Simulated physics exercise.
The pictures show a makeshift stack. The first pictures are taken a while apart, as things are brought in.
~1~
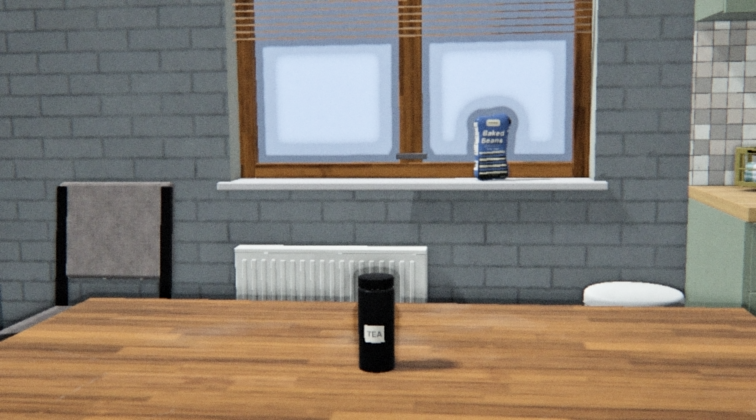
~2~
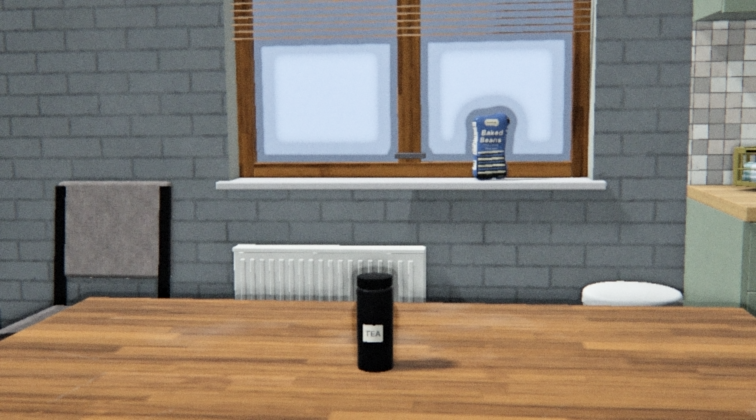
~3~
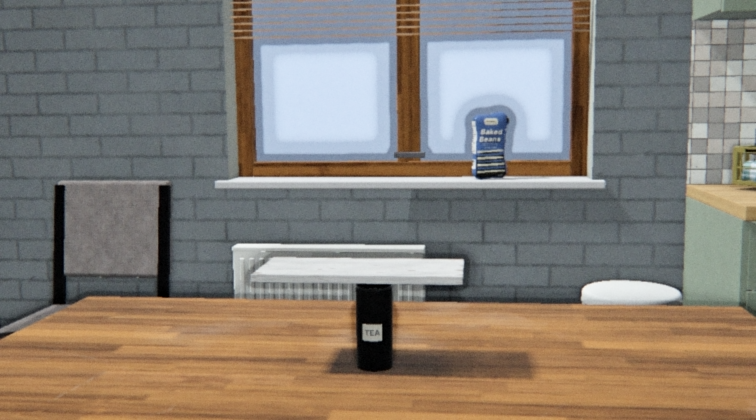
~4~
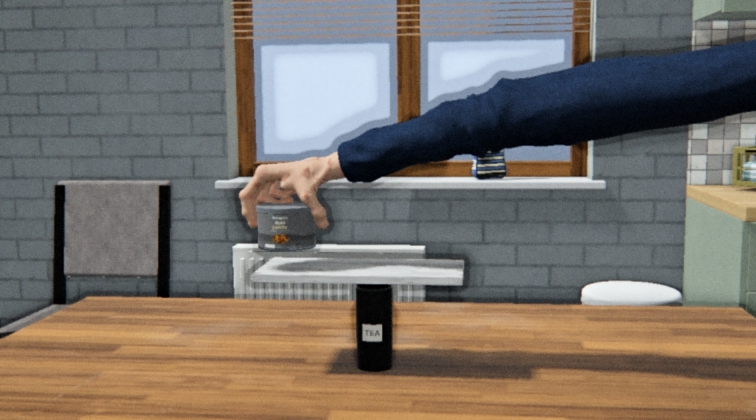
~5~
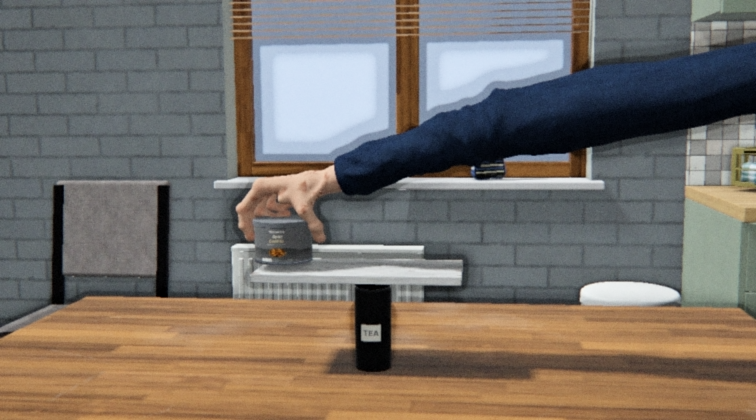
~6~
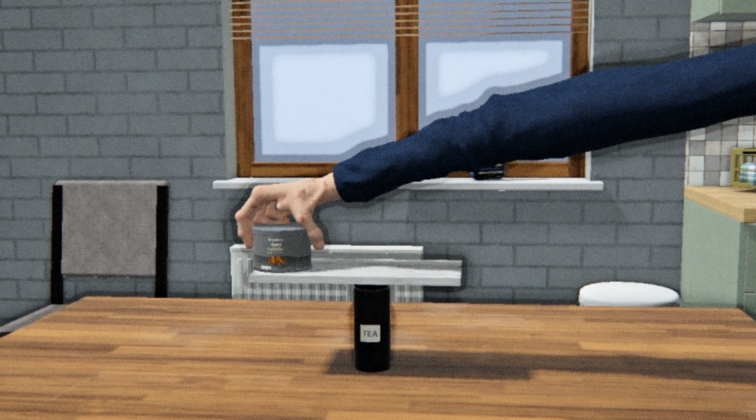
A white board appeared on top of a black tea canister on a wooden table, then a hand reaching in from the right lowered a grey tub onto the board's left end, still gripping it.
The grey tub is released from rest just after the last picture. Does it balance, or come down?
It loses its balance.
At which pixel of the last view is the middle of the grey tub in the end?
Around (241, 339).
Then, 0.40 s on from there, grey tub now fallen; white board turned 55° from how it was put.
Then, 0.70 s on from there, white board turned 55° from how it was put.
In the end, fallen, white board and grey tub; black jar unmoved. At the end, from the last picture's camera, grey tub near (240, 339). The stack comes apart.
